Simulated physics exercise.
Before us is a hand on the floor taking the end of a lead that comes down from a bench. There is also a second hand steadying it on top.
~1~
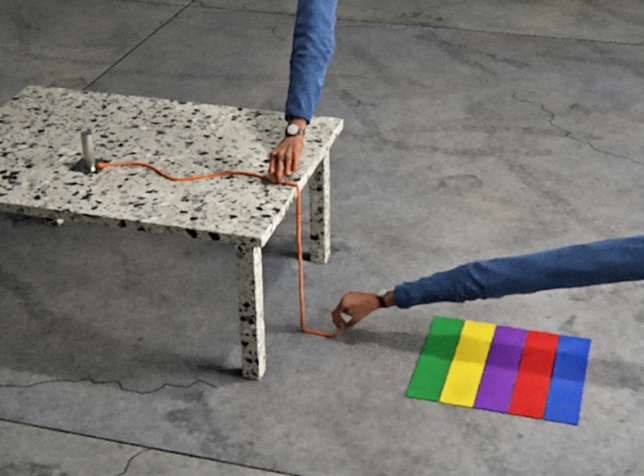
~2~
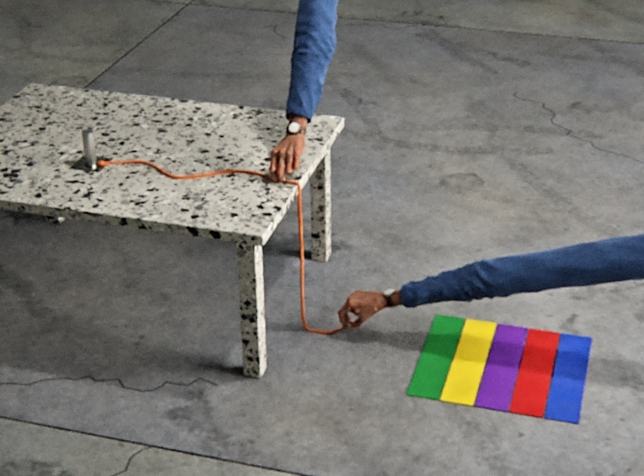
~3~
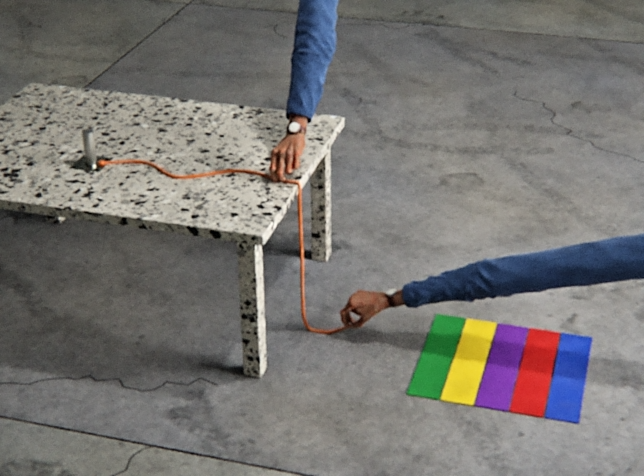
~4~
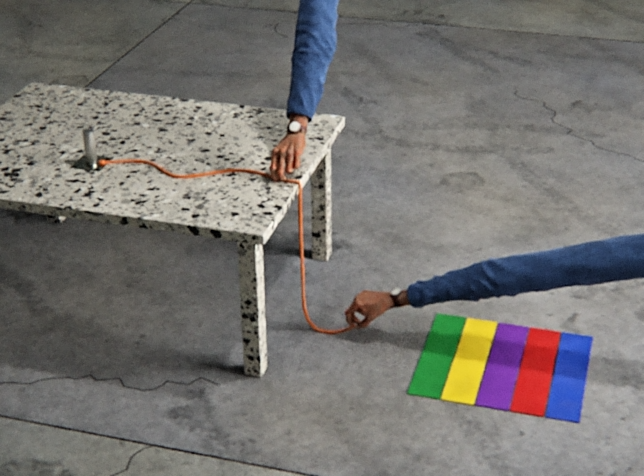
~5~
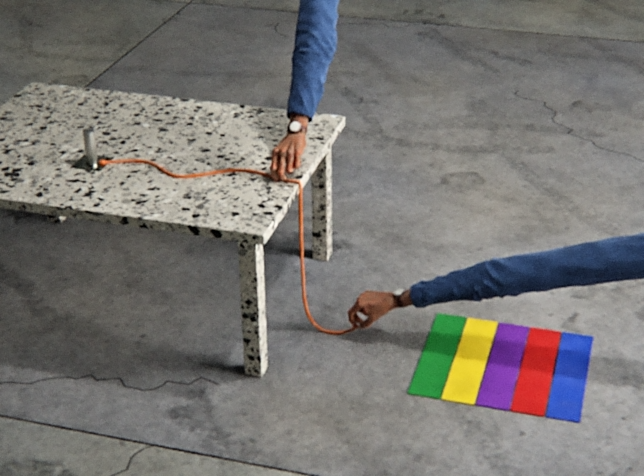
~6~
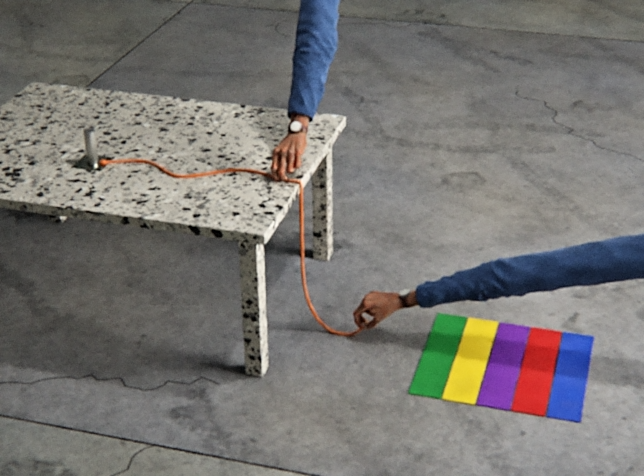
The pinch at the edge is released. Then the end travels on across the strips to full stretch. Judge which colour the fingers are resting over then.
The yellow strip.
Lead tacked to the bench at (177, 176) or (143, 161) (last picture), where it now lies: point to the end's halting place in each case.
I'd put it around (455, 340) the first time and around (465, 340) the second.
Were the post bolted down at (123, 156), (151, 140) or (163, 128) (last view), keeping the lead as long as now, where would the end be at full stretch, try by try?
In order, the pixels are (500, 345), (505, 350) and (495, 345).
Soon after, end near (402, 332); short of the strips.
Then, end near (446, 339); over green.
At full stretch, end near (471, 343); over yellow. Over yellow.
